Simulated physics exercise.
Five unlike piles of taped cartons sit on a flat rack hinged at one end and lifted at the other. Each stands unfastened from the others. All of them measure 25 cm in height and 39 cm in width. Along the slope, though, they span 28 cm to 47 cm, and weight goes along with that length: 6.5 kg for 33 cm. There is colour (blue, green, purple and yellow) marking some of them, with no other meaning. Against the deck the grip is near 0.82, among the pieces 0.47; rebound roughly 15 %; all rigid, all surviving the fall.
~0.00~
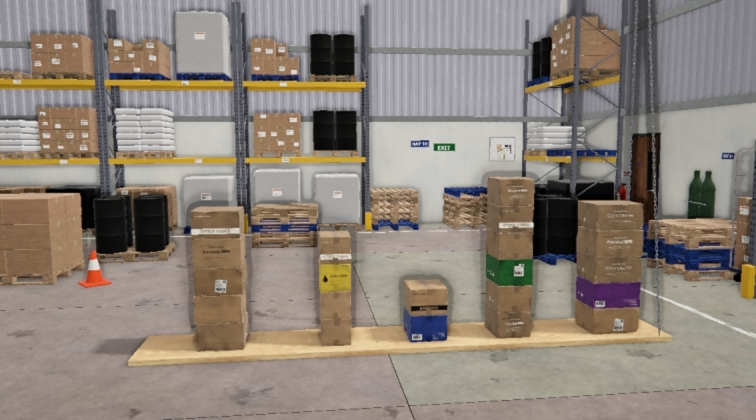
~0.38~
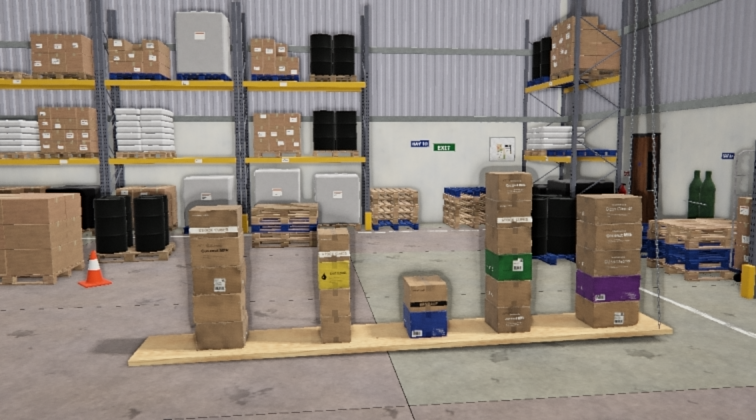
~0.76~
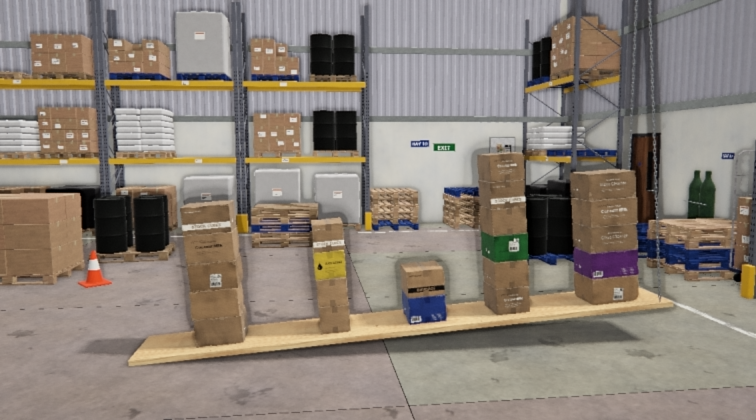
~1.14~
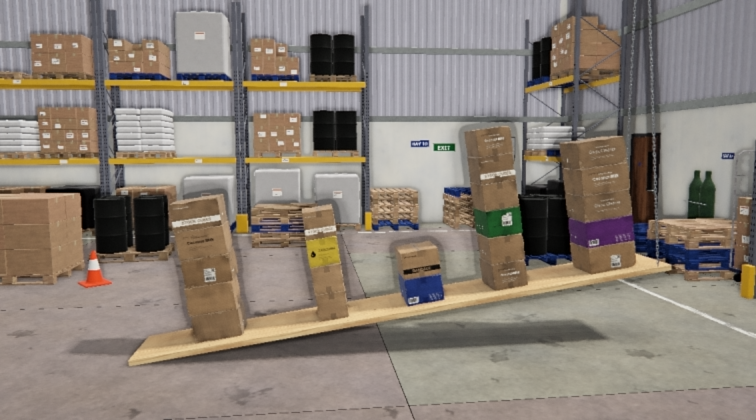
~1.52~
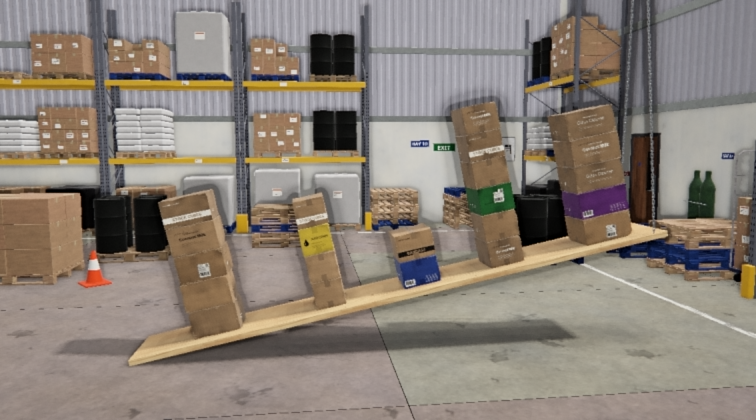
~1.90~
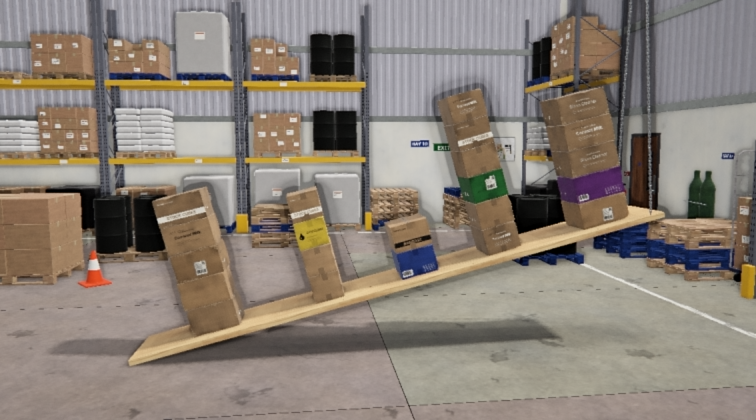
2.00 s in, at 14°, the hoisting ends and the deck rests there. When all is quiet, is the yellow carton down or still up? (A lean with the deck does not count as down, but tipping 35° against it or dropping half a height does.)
Prediction: Casualty.
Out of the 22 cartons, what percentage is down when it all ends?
Around 65 per cent, I'd say.
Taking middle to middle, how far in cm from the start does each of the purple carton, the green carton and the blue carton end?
I'd estimate purple at 110 cm, green at 110 cm and blue at 60 cm.
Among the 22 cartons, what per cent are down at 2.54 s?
At that instant, 0 percent.
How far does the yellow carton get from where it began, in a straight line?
Around 80 cm, start to finish.
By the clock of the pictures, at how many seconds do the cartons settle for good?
5.5 s or so.
Around 2.54 s, slope 14°; none of the 22 cartons down, 7 disturbed; yellow carton unmoved; green carton tipped 31°.
Around 3.08 s, slope 14°; 7 of the 22 cartons down; yellow carton tipped 36°, 15 cm lower; green carton tipped 21°, 16 cm lower.
Around 4.00 s, slope 14°; 14 of the 22 cartons down; yellow carton 50 cm lower; green carton tipped 15°, 21 cm lower.
Finally (5.5 s), slope 14°; 14 of the 22 cartons down; yellow carton 50 cm lower; green carton tipped 15°, 21 cm lower; purple carton unmoved. Seen by the last camera, middles, yellow carton near (249, 304), green carton near (403, 229).
